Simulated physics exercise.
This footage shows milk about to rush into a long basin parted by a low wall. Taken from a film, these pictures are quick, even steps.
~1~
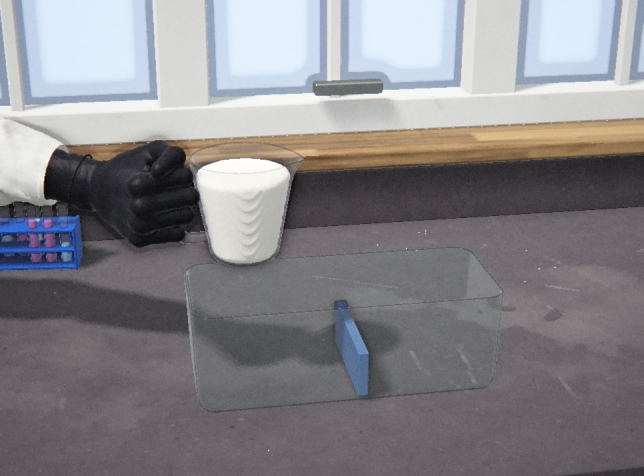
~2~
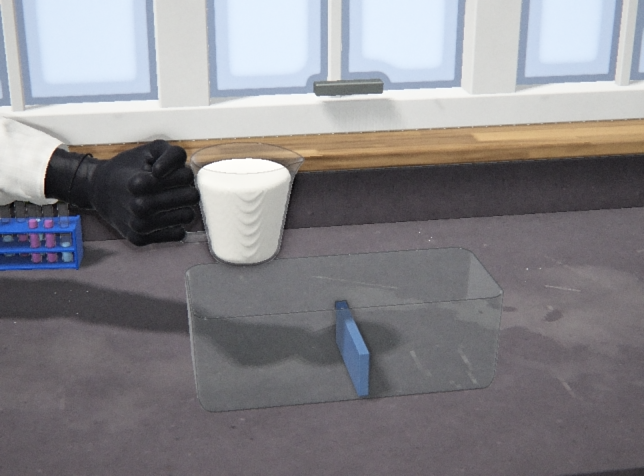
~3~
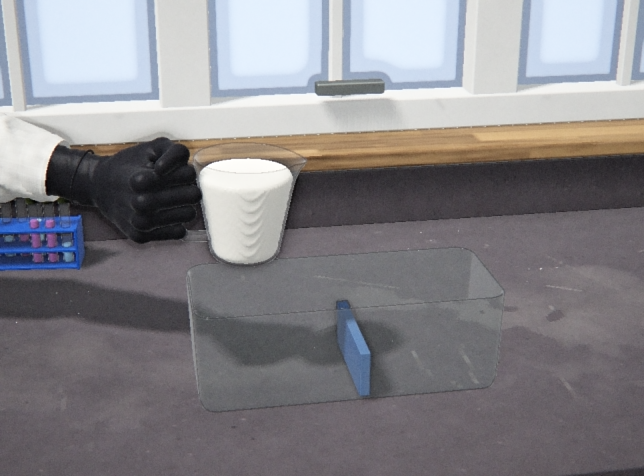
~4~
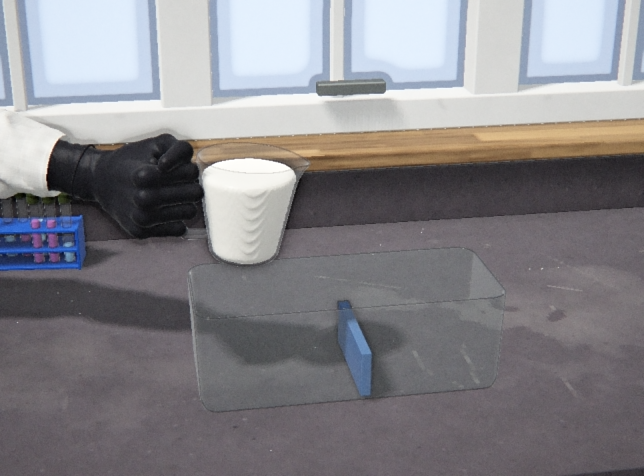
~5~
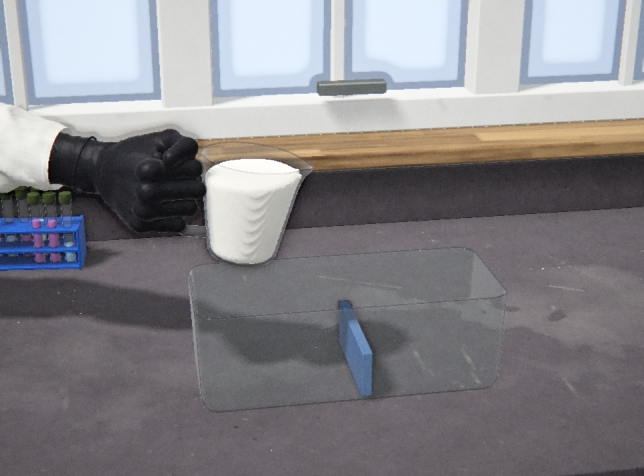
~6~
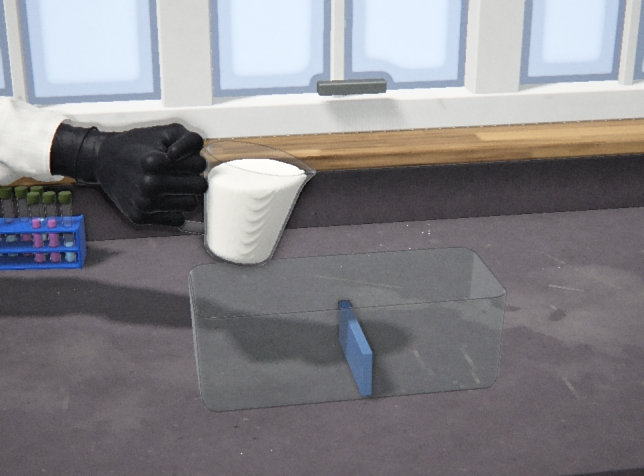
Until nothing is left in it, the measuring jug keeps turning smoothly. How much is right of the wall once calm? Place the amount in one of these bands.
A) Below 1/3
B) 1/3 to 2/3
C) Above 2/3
Option B: 1/3 to 2/3.
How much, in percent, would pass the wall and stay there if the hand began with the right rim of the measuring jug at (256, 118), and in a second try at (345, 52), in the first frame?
Result, first then second: About 5 % and about 95 %.
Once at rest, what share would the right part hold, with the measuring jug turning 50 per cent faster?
I'd put it at some 40 percent.
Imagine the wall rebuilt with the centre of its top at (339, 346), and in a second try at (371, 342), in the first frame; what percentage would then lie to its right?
75 per cent first, then 30 per cent.
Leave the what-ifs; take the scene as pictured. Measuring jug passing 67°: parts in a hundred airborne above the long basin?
Near 15 %.
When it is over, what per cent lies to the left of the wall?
Near 45 in a hundred.
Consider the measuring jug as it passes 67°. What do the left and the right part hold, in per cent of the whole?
Split is about 0 % to the left and 15 % to the right.
A moment on, the measuring jug is tipped part way and 69 per cent is still to pour, 1 is left of the wall and 14 right of it.
Next, the measuring jug is tipped right over and 10 per cent is still to pour, 27 is left of the wall and 56 right of it.
Then the measuring jug is tipped right over and 0 per cent is still to pour, 43 is left of the wall and 57 right of it.
Later the measuring jug is tipped right over and 0 per cent is still to pour, 43 is left of the wall and 57 right of it.
Finally, 43 per cent lies left of the wall, 57 right of it and 0 outside.
